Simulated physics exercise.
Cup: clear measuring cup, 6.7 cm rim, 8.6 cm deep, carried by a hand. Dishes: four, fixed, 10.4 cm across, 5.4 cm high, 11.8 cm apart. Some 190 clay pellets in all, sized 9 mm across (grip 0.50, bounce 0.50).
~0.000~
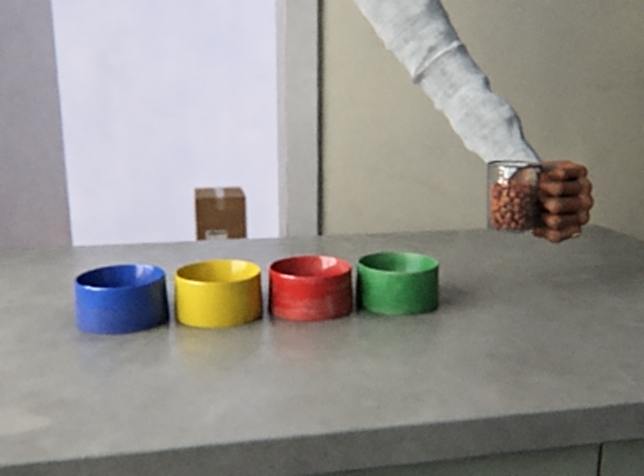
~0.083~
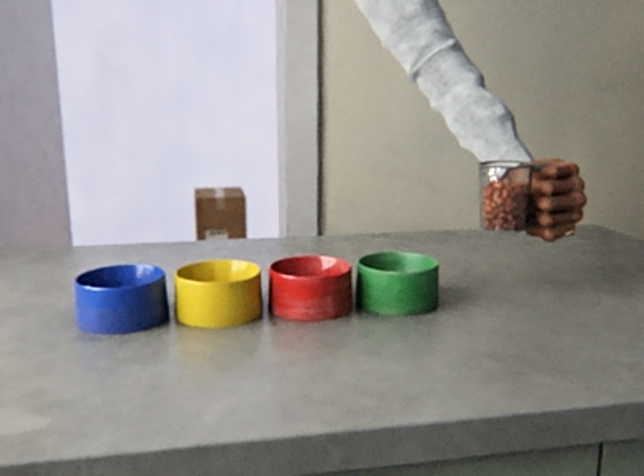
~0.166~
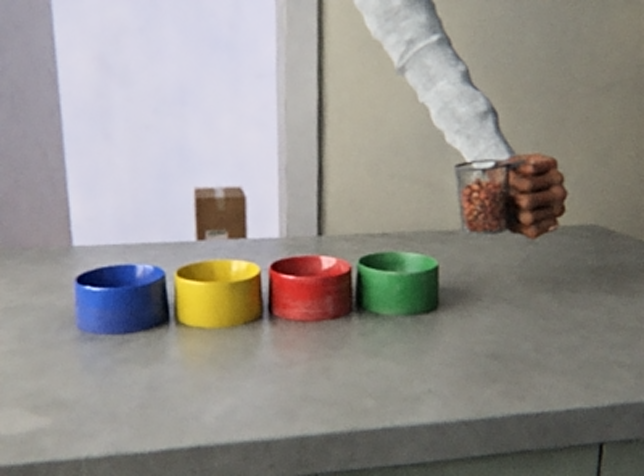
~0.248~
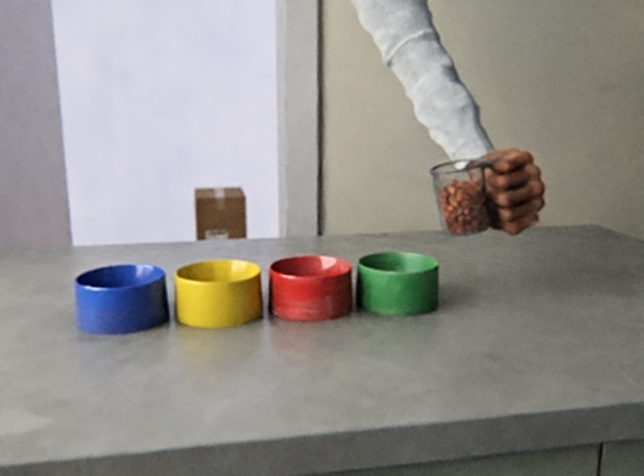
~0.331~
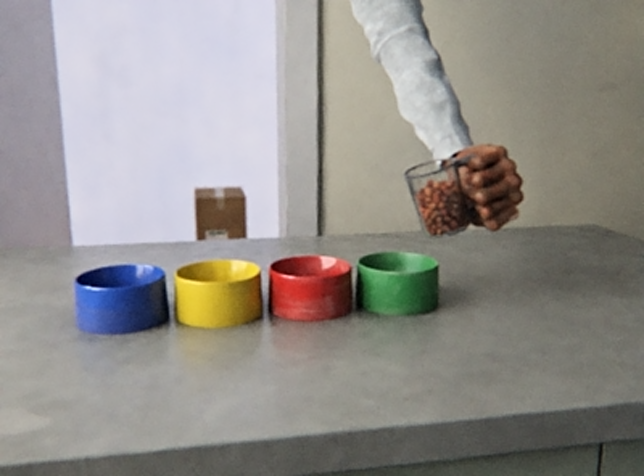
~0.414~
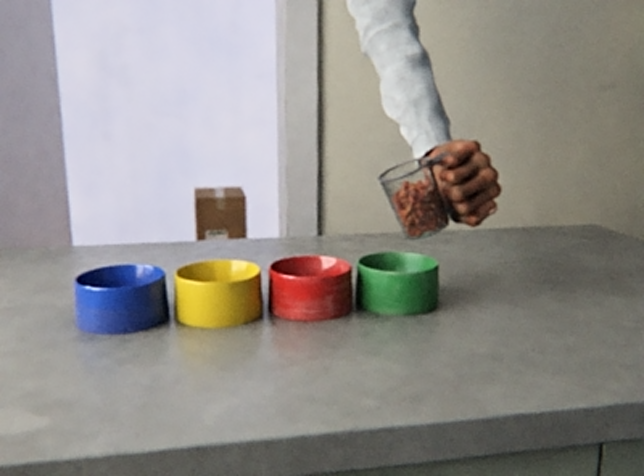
A hand carrying a clear measuring cup of reddish-brown pellets leftward while gradually tilting it, beside four colored dishes on a gray counter.
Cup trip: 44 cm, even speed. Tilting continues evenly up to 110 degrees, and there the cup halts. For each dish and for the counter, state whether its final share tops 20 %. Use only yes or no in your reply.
Red: No; blue: Yes; green: No; yellow: No; counter: No.
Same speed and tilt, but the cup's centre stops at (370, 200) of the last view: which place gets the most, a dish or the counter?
Result: Largest portion at red.
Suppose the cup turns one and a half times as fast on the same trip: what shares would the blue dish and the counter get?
In that case I'd put blue at 100 and the counter at 0.
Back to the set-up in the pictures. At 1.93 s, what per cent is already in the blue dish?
About 45 per cent by then.
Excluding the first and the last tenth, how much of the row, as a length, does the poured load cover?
I'd put it near 6 cm.
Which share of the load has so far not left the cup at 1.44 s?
I reckon around 95 per cent.
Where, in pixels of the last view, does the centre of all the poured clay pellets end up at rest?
(125, 305) or so.
Then, at 1.03 s, tilt 64 degrees; cup holds 100 %.
After 1.44 s, tilt 92 degrees; cup holds 95 %, blue 5 %.
After 1.93 s, tilt 110 degrees; cup holds 55 %, blue 45 %.
At rest (3.1 s), red 0 %, blue 100 %, green 0 %, yellow 0 %, counter 0 %.
